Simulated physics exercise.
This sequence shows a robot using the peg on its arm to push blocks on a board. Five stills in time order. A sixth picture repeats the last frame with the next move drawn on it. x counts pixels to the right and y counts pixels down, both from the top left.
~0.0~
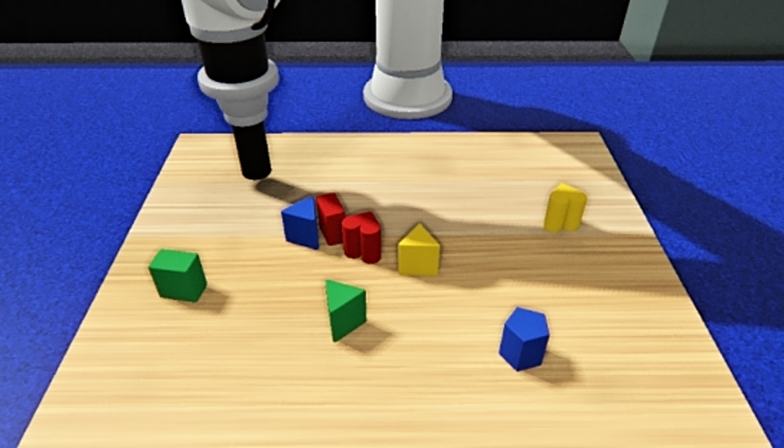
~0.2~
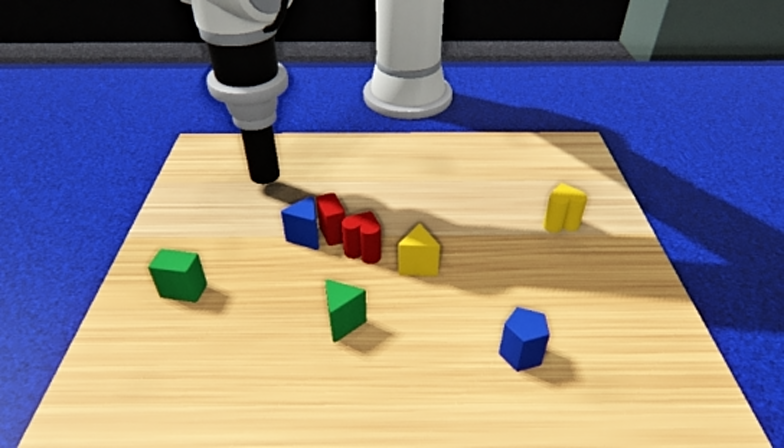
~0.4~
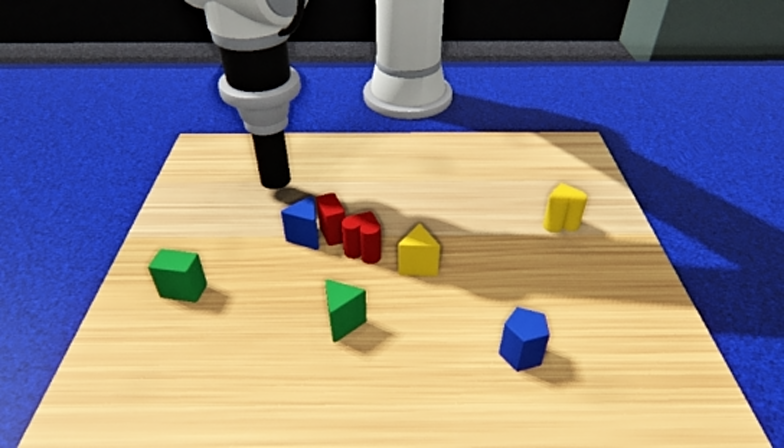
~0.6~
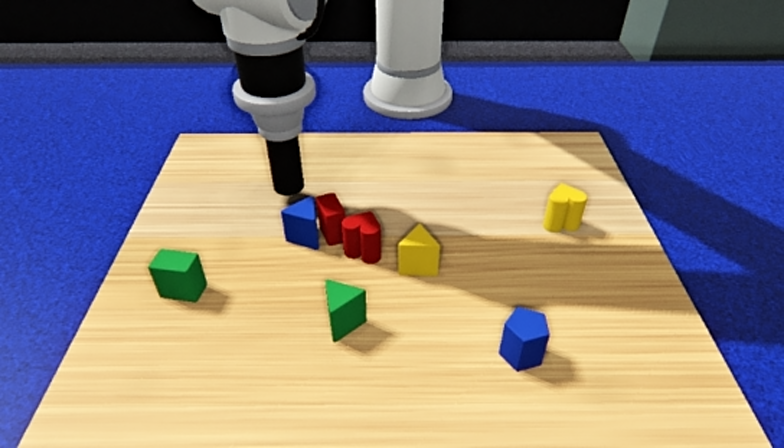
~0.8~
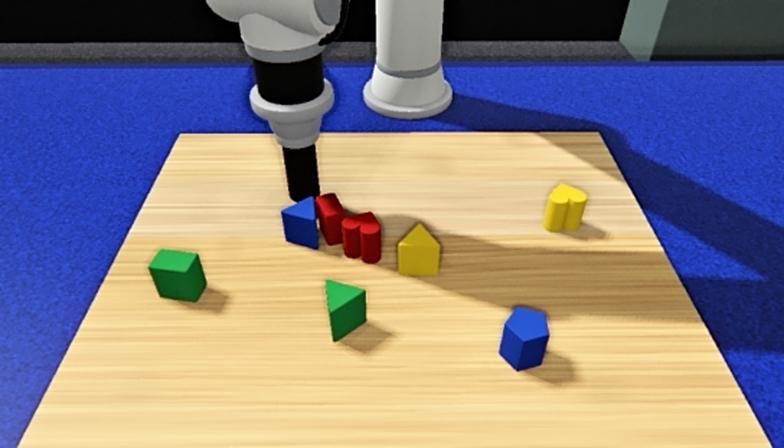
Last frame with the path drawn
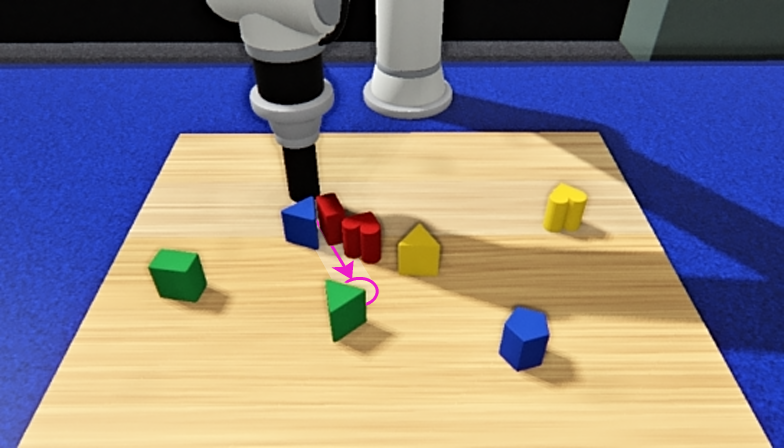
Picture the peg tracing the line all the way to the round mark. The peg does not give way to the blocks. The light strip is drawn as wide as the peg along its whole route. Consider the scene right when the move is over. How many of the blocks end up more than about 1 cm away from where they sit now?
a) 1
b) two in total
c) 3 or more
Letter c.
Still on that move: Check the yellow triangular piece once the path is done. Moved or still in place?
It ends up somewhere else.
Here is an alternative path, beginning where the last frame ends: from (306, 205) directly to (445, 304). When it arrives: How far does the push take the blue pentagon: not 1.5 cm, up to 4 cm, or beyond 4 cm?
Less than 1.5 cm.
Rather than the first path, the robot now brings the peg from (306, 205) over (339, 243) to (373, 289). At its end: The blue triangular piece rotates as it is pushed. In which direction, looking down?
Seen from above, clockwise.
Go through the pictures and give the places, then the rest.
The first picture shows lower end of the peg at (257, 172), tops of blocks, blue triangular piece at (303, 208), red oblong at (330, 203), red heart at (363, 222), yellow triangular piece at (419, 237).
The second picture shows peg at (265, 176), blocks as before.
The third picture shows peg at (276, 181), blocks as before.
The fourth picture shows peg at (289, 187), blocks as before.
The fifth picture shows peg at (305, 194), blue triangular piece at (303, 208), red oblong at (330, 203), red heart at (363, 222), yellow triangular piece at (419, 237).
The drawn path runs from (306, 205) to (359, 292).
The first path, step by step. One third of the way, peg at (322, 220); blue triangular piece at (302, 218), turned 55° clockwise; red oblong at (346, 216), turned 20° anticlockwise; red heart at (372, 229), turned 20° anticlockwise.
Two thirds of the way, peg at (339, 249); blue triangular piece at (302, 229), turned 105° clockwise; red oblong at (370, 241), turned 45° anticlockwise; red heart at (405, 248), turned 45° anticlockwise; yellow triangular piece at (437, 241), turned 55° anticlockwise.
At the end, peg at (358, 280); blue triangular piece at (302, 229), turned 105° clockwise; red oblong at (398, 267), turned 75° anticlockwise; red heart at (433, 261), turned 75° anticlockwise; yellow triangular piece at (448, 240), turned 90° anticlockwise.
